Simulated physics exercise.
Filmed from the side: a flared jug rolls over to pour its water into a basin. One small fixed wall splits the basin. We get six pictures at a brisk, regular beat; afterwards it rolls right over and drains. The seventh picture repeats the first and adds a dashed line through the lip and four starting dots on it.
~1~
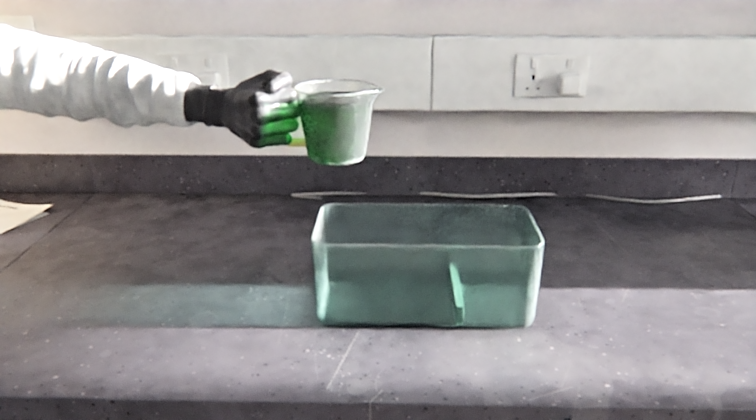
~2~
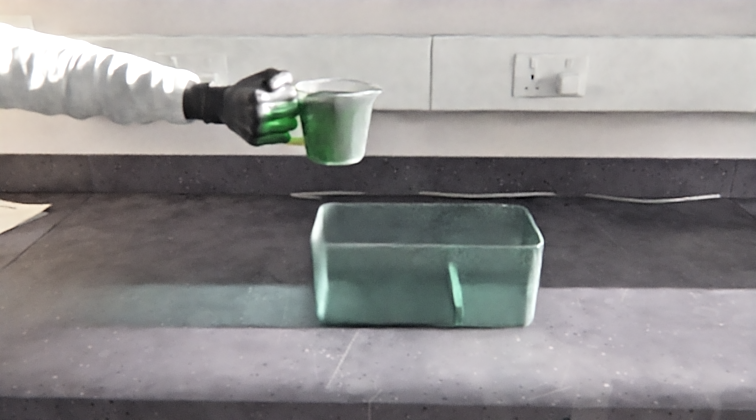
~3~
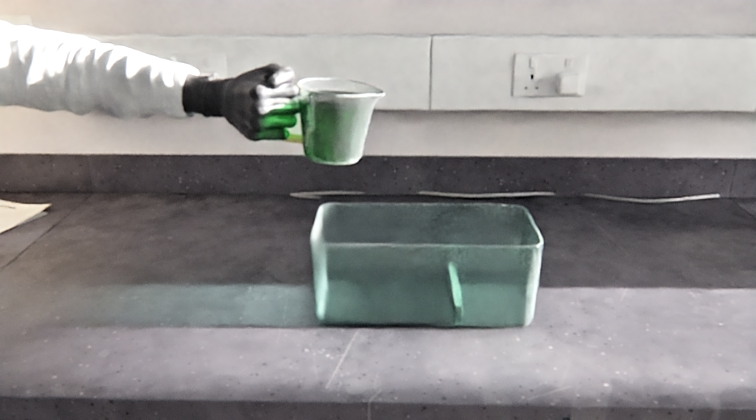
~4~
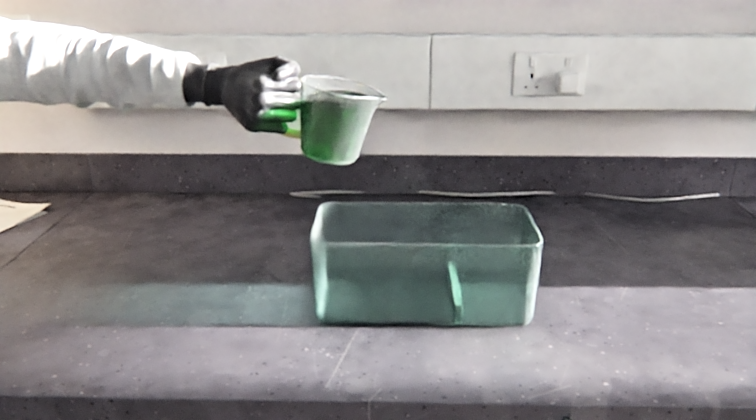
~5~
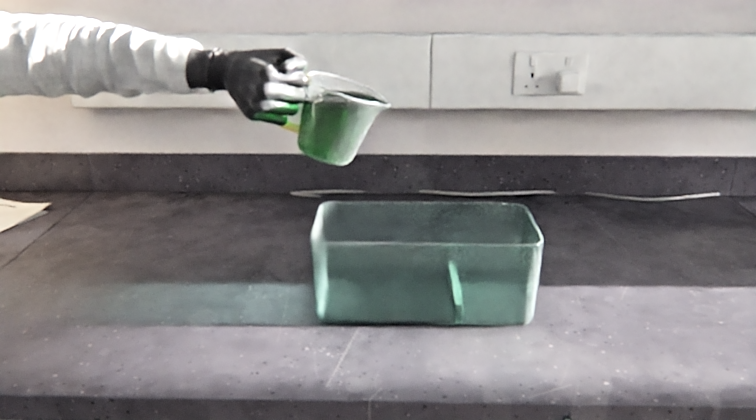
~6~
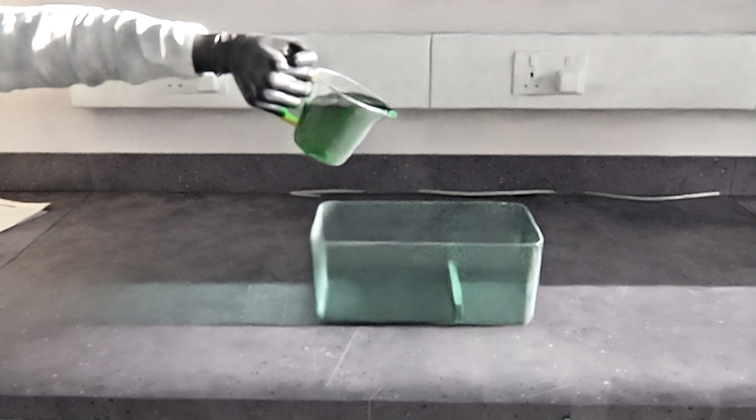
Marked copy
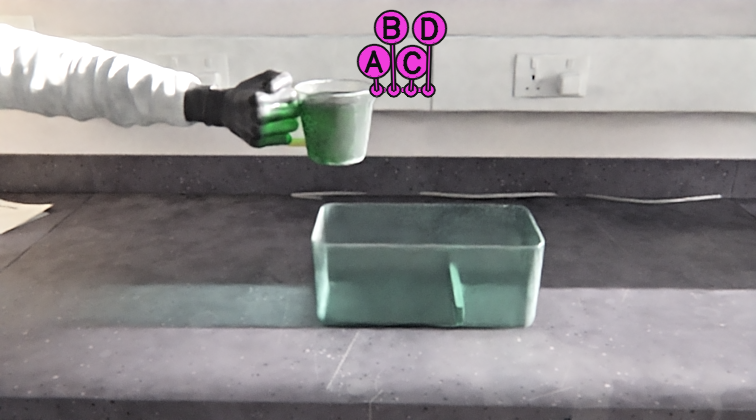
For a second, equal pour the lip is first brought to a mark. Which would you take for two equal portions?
Spot C.
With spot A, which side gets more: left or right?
More ends on the left.
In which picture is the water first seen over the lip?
Picture 6.
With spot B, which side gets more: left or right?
The left side.
In magenta, A at (376, 89); B at (393, 90); C at (410, 90); D at (428, 90).
If A is chosen, about 87 % ends left of the wall and 10 % right of it; 3 % is lost outside.
If B is chosen, about 81 % ends left of the wall and 16 % right of it; 3 % is lost outside.
If C is chosen, about 44 % ends left of the wall and 55 % right of it.
If D is chosen, about 18 % ends left of the wall and 82 % right of it.
